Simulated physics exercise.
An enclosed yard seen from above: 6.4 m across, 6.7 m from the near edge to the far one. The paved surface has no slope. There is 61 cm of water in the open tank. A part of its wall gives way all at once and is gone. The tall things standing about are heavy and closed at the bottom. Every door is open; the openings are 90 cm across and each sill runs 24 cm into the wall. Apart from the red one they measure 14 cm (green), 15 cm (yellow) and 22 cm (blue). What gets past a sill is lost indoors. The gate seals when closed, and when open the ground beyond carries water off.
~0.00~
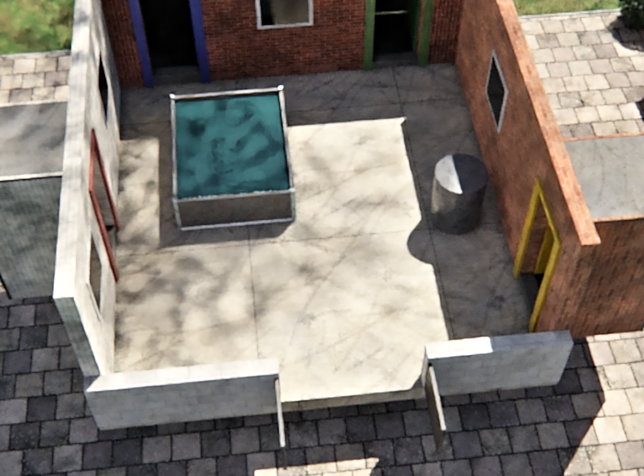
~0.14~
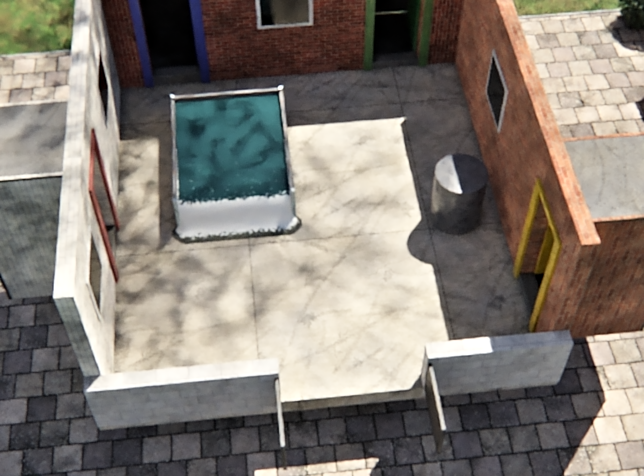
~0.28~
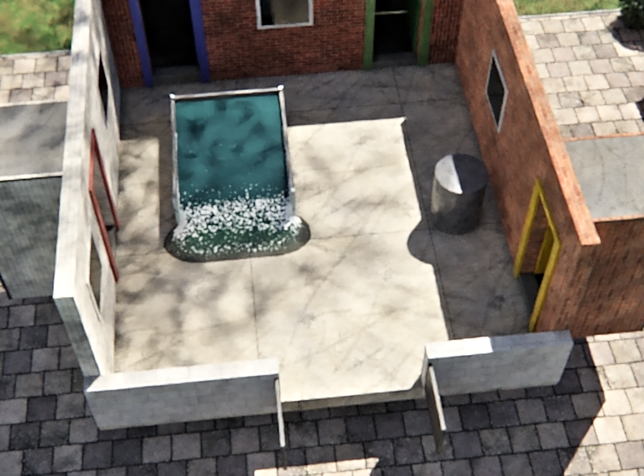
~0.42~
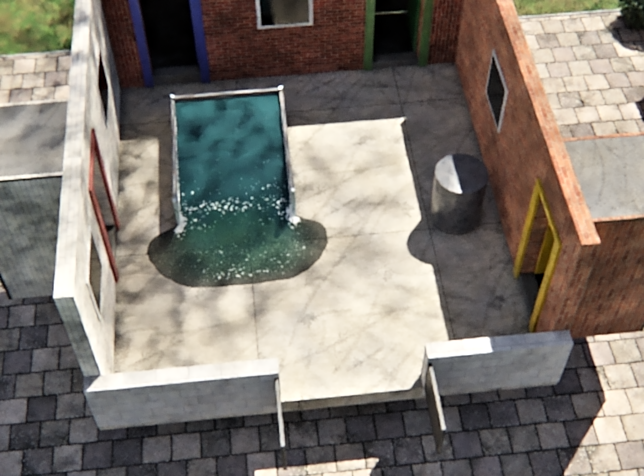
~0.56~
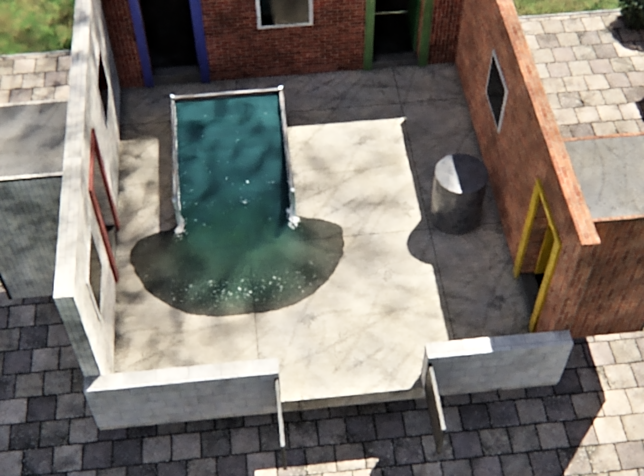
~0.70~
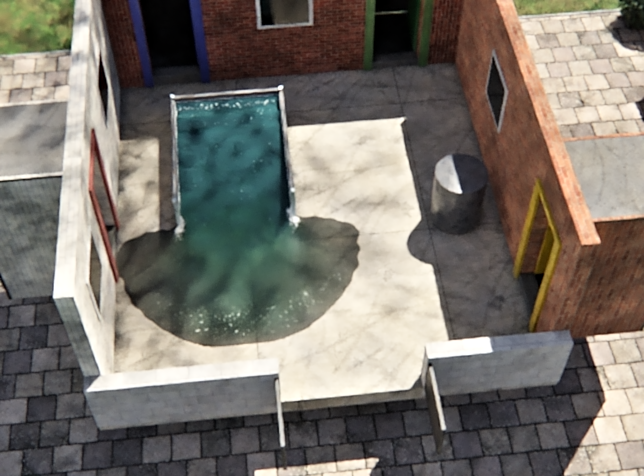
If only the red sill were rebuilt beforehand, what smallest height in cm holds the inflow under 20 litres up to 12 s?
At least 6.5 cm or so.
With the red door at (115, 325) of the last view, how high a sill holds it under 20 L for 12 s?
Roughly 17 cm.
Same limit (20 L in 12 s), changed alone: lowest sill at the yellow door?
About 9.0 cm at yellow.
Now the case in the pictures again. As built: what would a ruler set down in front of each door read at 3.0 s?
In cm: Green 0, yellow 0, blue 0, red 3.
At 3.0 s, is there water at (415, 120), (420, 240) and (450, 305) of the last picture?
In that order: Still dry, dry, wet.
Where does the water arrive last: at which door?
Last comes the green one.
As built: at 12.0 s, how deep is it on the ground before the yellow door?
Roughly 6.0 cm deep.
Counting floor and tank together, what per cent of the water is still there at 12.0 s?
Roughly 64 in a hundred.
After 1.4 s water covers 35 % of the floor, deepest (32 cm) near (237, 391); 4 cm at the red door, 0 litres in over its 18 cm sill.
After 3.0 s water covers 40 % of the floor, deepest (32 cm) near (126, 402); 3 cm at the red door, 0 litres in over its 18 cm sill.
After 12.0 s water covers 95 % of the floor, deepest (7 cm) near (425, 72); 3 cm at the red door, 0 litres in over its 18 cm sill.
At the red door as built, the water arrived by 0.8 s and peaked near 11 cm at 4.8 s.
With a sill of 6 cm, 27 litres would have come in within the 12 s; with 8 cm, 10 litres. So under 20 litres takes about 6.5 cm.
